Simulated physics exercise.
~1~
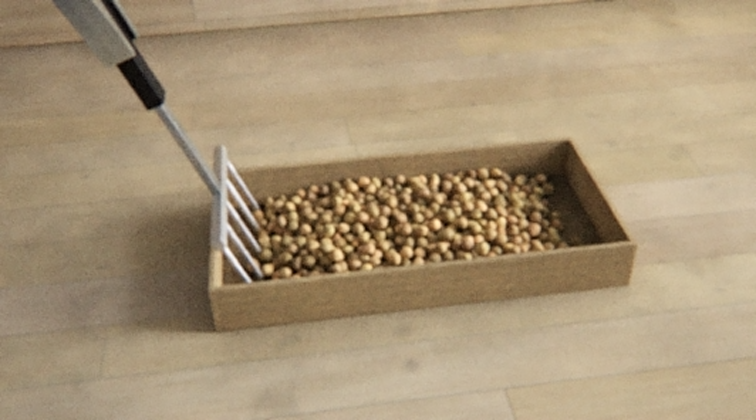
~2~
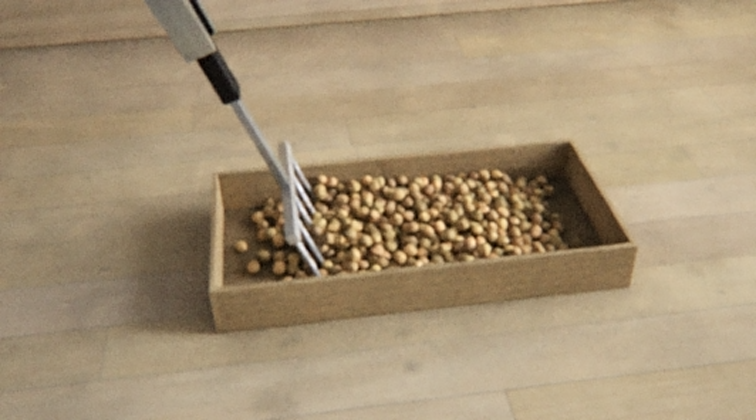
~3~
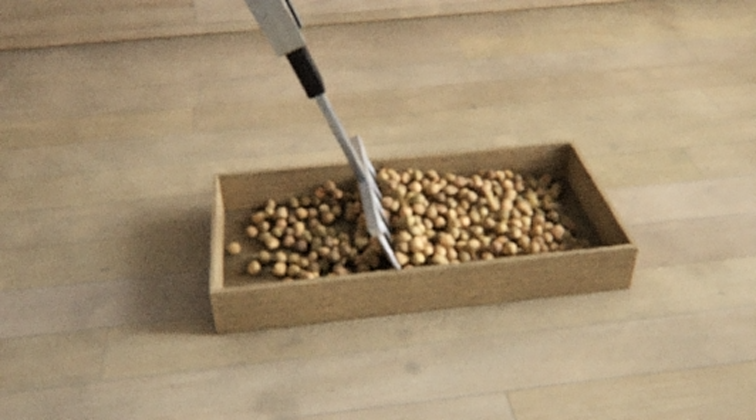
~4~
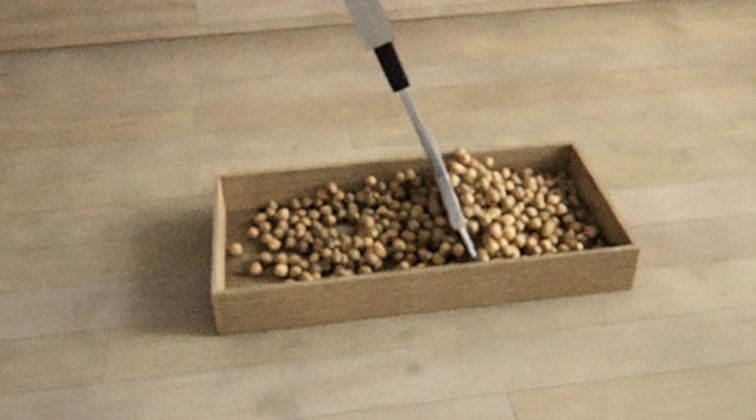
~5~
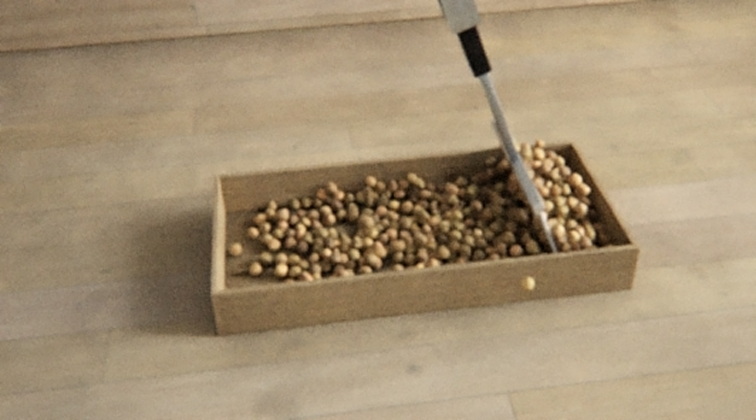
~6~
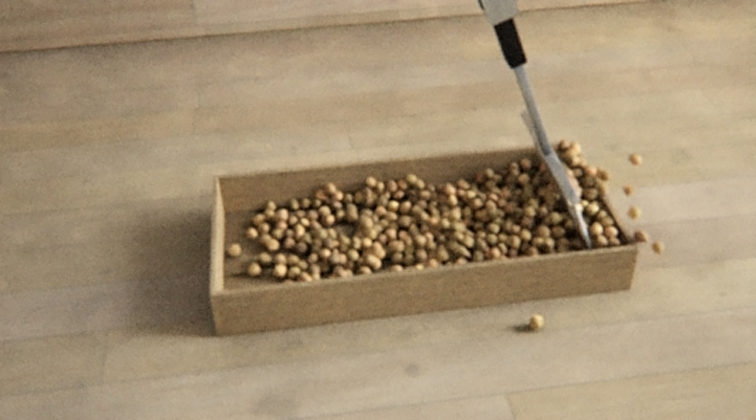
On a pale wooden floor, a robot arm dragged a metal rake rightward through a shallow brown box of dried chickpeas, heaping them toward the right end until a few spilled over the sides, while most stayed spread inside the box.
